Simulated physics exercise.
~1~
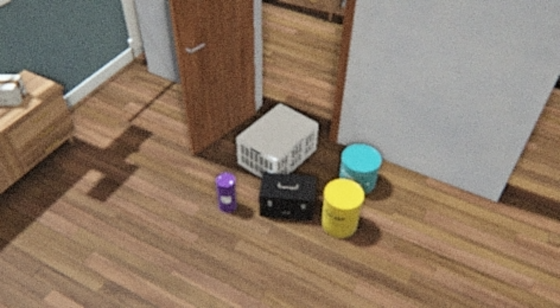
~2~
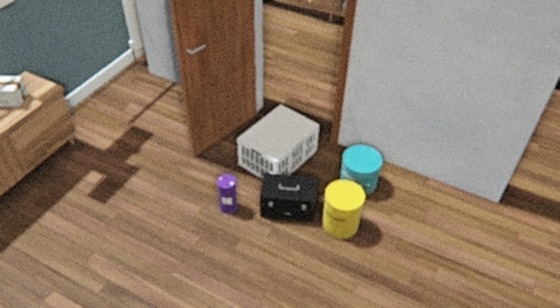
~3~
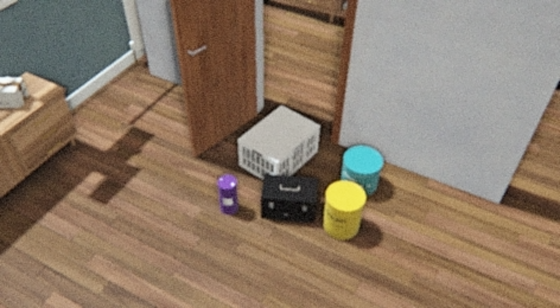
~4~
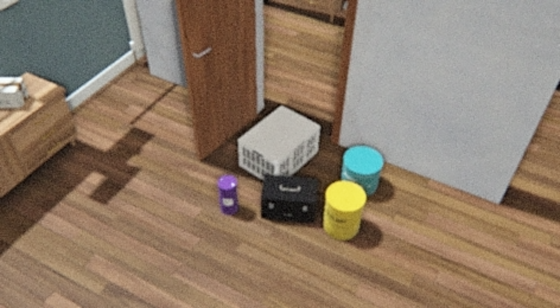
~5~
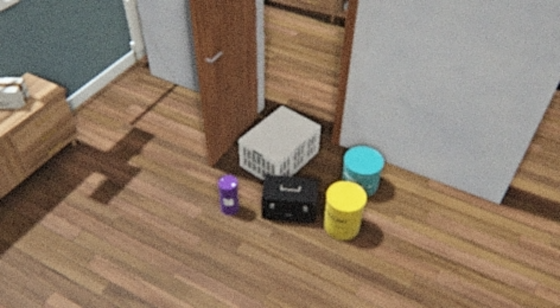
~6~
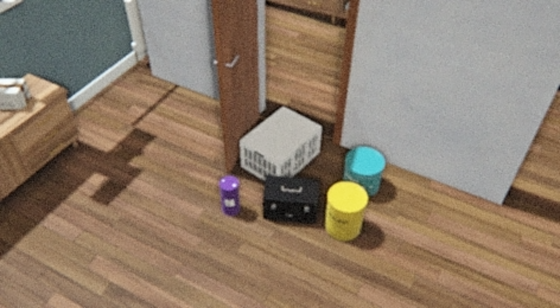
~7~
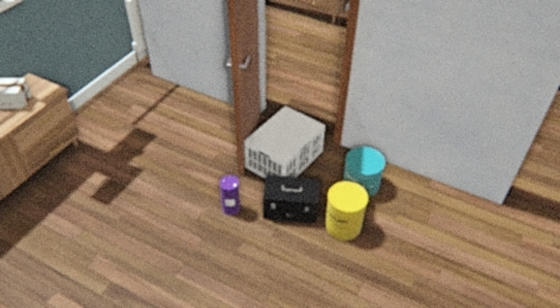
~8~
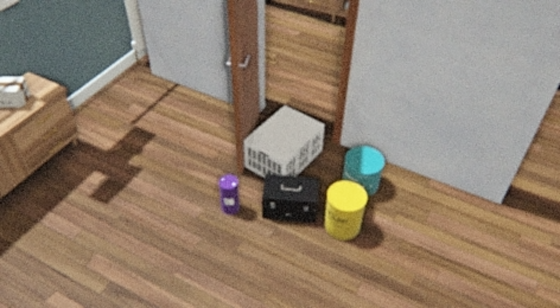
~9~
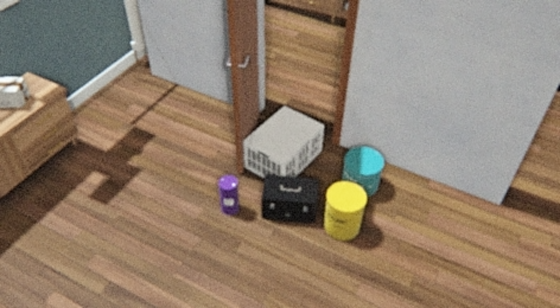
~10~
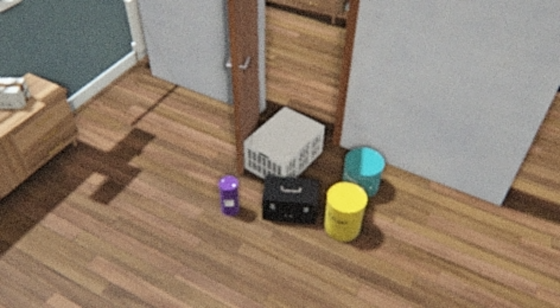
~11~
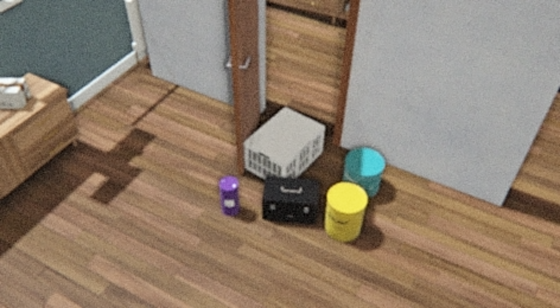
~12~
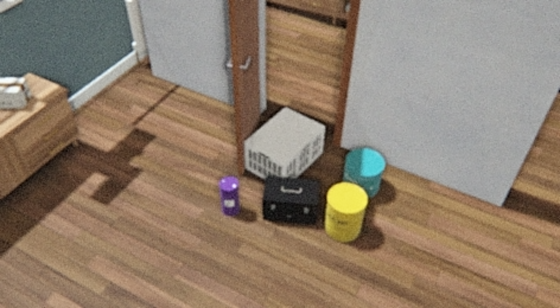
The video shows a brown door swinging slowly toward closing in a doorway, where a pale slatted crate sits near a purple canister, a black toolbox, and yellow and turquoise pails. The door stops beside the crate and stays partly open, with the canister, toolbox and pails still in place.
